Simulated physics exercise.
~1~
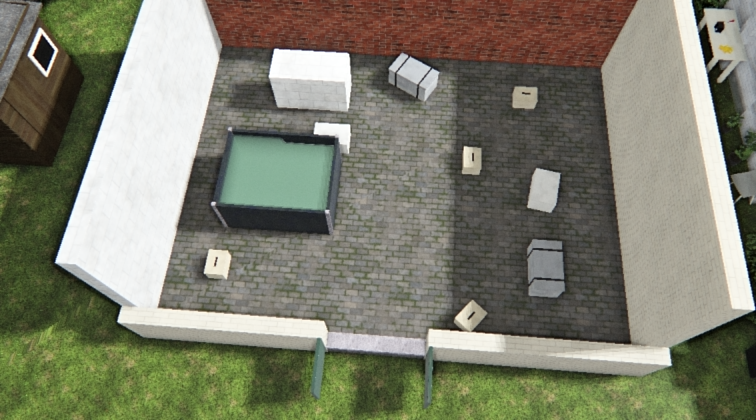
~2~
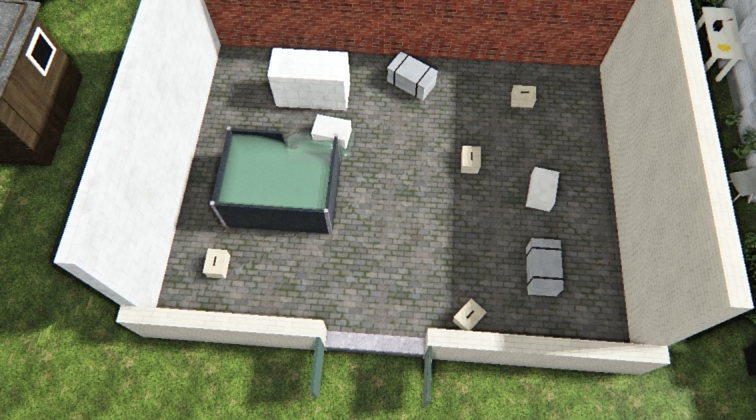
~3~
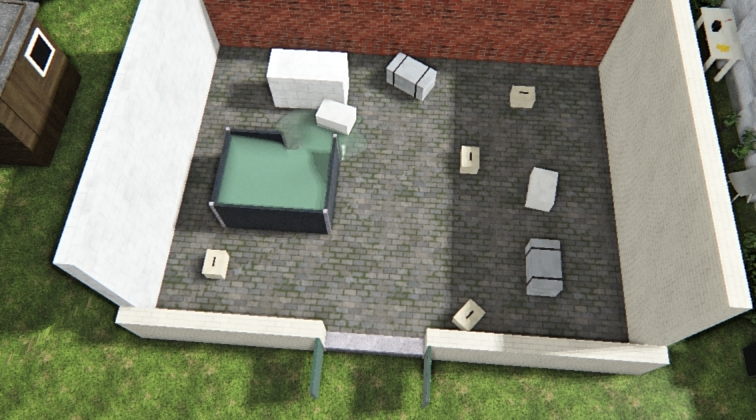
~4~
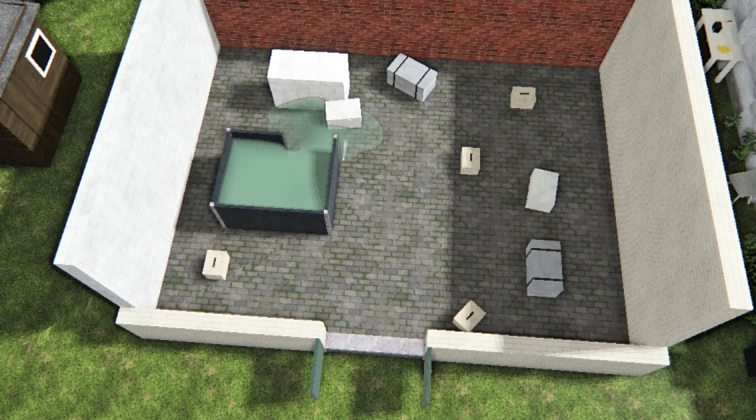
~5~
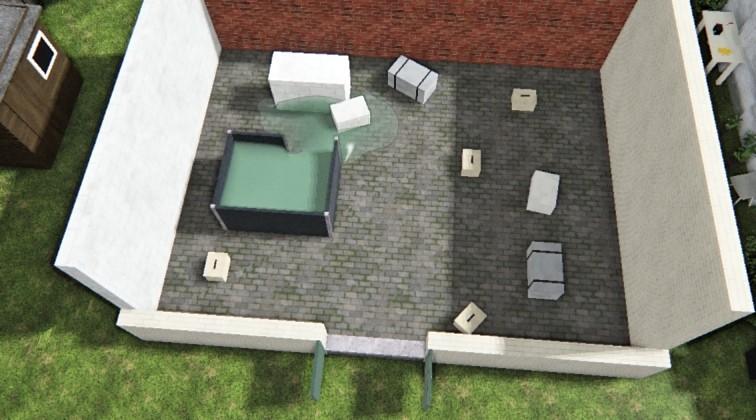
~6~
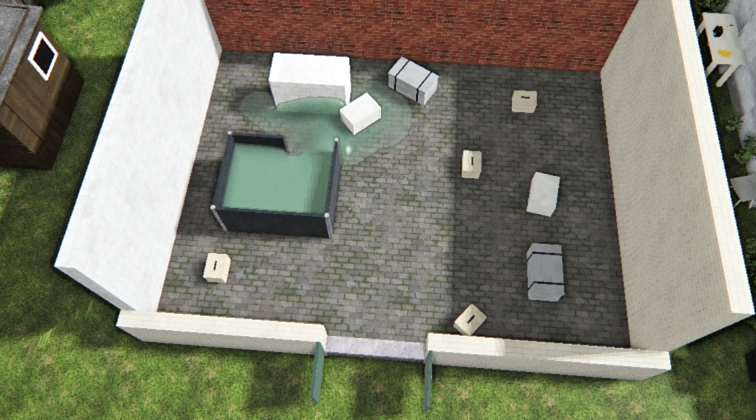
Green water spilling from a gap in a dark tank's back wall, spreading over paving and pushing one white box rightward.
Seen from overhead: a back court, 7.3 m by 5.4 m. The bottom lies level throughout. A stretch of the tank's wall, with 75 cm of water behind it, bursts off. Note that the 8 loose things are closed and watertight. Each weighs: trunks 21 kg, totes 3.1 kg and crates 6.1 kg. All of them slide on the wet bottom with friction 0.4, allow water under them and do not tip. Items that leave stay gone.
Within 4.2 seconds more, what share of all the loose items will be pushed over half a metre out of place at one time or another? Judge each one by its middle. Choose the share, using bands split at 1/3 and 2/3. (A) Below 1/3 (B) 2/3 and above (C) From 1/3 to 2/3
The answer is C.
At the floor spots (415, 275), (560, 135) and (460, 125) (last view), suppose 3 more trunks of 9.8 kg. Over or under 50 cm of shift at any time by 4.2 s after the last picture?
Going through them in turn, I'd say not that far, beyond and beyond.
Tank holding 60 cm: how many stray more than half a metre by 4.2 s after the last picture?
So the tally would be 5.
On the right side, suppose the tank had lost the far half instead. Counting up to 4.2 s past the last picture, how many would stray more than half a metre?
The answer would then be 5.
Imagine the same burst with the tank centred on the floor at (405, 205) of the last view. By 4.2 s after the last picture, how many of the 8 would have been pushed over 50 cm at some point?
The count would be 3.
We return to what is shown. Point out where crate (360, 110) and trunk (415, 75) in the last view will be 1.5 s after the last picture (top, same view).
Somewhere about (554, 97) and (471, 62).
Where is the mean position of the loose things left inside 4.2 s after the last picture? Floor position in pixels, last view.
Mean position approx. (516, 246).
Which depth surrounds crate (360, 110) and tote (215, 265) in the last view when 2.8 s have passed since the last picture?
10 and 3 cm.
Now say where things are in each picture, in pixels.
The first frame shows a crate at (331, 134) rests on the ground; a trunk at (414, 70), on the bottom; water covers 2.2 m2; 0 of 8 have shifted.
The second frame shows a crate at (331, 127) rests on the ground, 10 cm from its start; a trunk at (412, 69), on the bottom; 2.7 m2 under water; 1 of 8 have shifted.
The third frame shows a crate at (336, 112) rests on the ground, 43 cm from its start; a trunk at (412, 70), on the bottom; water covers 3.5 m2; 1 of 8 have shifted.
The fourth frame shows a crate at (343, 109), on the bottom, 53 cm from its start; a trunk at (412, 71), on the bottom; 4.1 m2 under water; 1 of 8 have shifted.
The fifth frame shows a crate at (350, 109) floats, 59 cm from its start; a trunk at (413, 73) rests on the ground; 4.6 m2 under water; 1 of 8 have shifted.
The sixth frame shows a crate at (360, 109), afloat, 72 cm from its start; a trunk at (413, 74) rests on the ground; water covers 5.4 m2; 1 of 8 have shifted.
Then, 0.4 s after the last picture 1 of 8 are over 50 cm from their spots; 1 afloat.
Then, 1.5 s after the last picture 3 of 8 are over 50 cm from their spots; 2 afloat.
Then, 2.8 s after the last picture 5 of 8 are over 50 cm from their spots; 2 afloat.
Then, 4.2 s after the last picture 5 of 8 are over 50 cm from their spots, and 5 have been at some point; 4 afloat.
